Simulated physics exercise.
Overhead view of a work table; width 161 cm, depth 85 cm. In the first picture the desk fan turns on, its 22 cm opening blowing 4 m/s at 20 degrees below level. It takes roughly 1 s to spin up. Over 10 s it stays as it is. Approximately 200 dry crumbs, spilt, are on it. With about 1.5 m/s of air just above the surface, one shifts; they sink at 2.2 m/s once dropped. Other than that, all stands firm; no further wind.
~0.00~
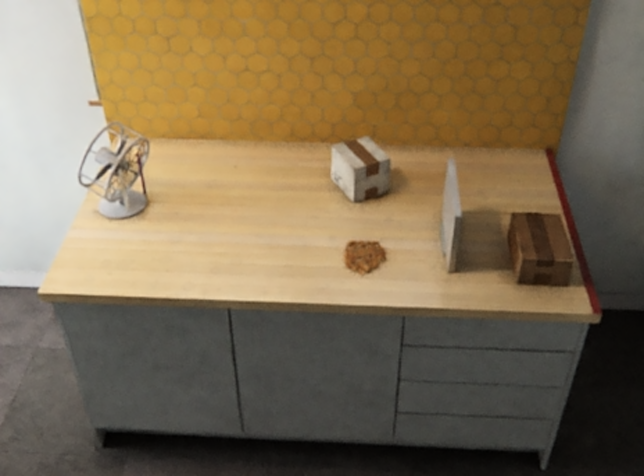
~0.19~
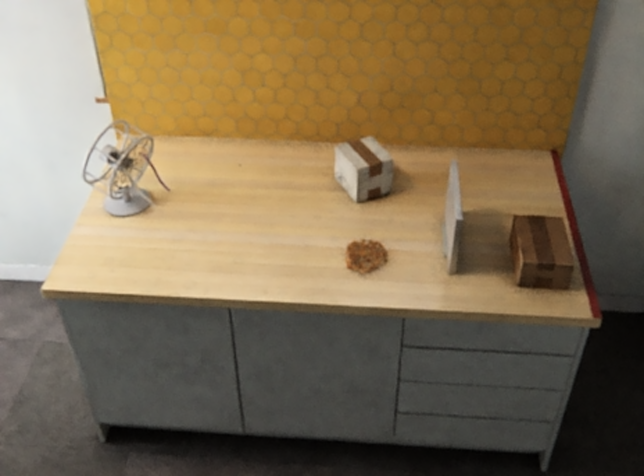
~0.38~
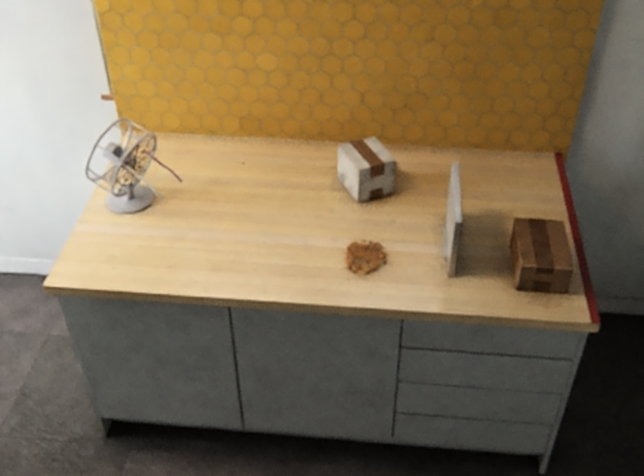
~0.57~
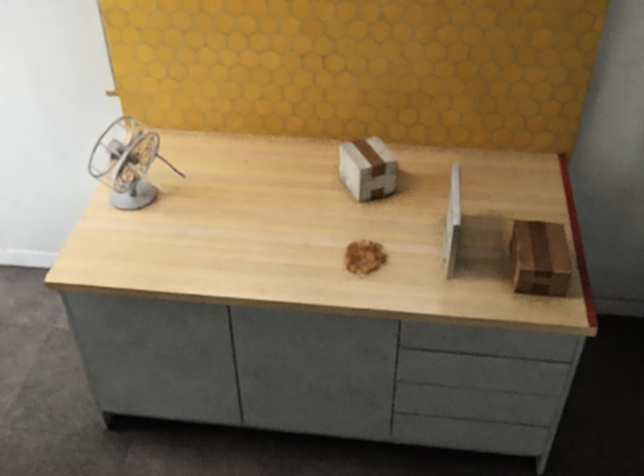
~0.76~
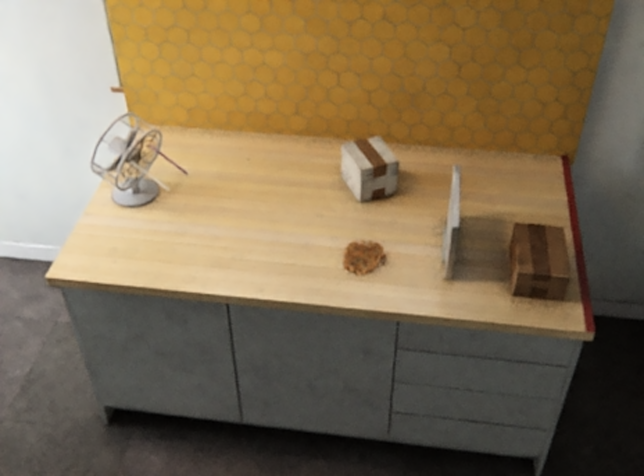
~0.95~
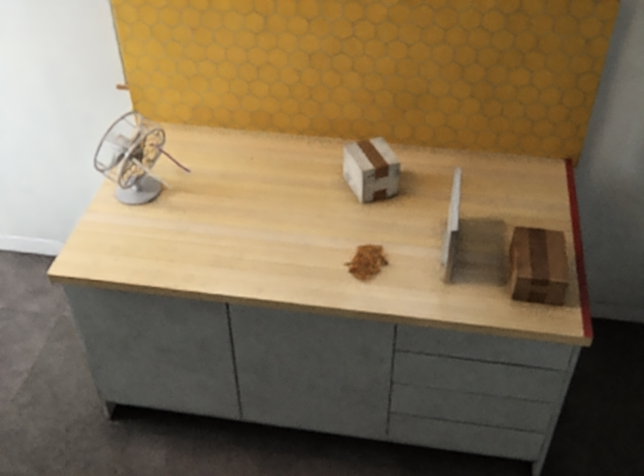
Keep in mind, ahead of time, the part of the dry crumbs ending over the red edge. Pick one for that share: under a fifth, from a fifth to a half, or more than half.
Under one fifth.
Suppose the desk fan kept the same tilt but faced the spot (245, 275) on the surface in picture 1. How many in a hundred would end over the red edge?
It would be near 5 %.
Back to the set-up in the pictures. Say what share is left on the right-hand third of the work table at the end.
Something close to 4 % ends up there.
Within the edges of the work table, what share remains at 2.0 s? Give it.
Estimate: Around 10 percent.
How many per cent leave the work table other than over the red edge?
About 100 %.
After 2.0 s the count stands so, 0 % are over the red edge.
After 3.2 s the count stands so, 0 % are over the red edge.
After 5.5 s the count stands so, 0 % are over the red edge.
After 10.0 s, at the end, 0 % are over the red edge.
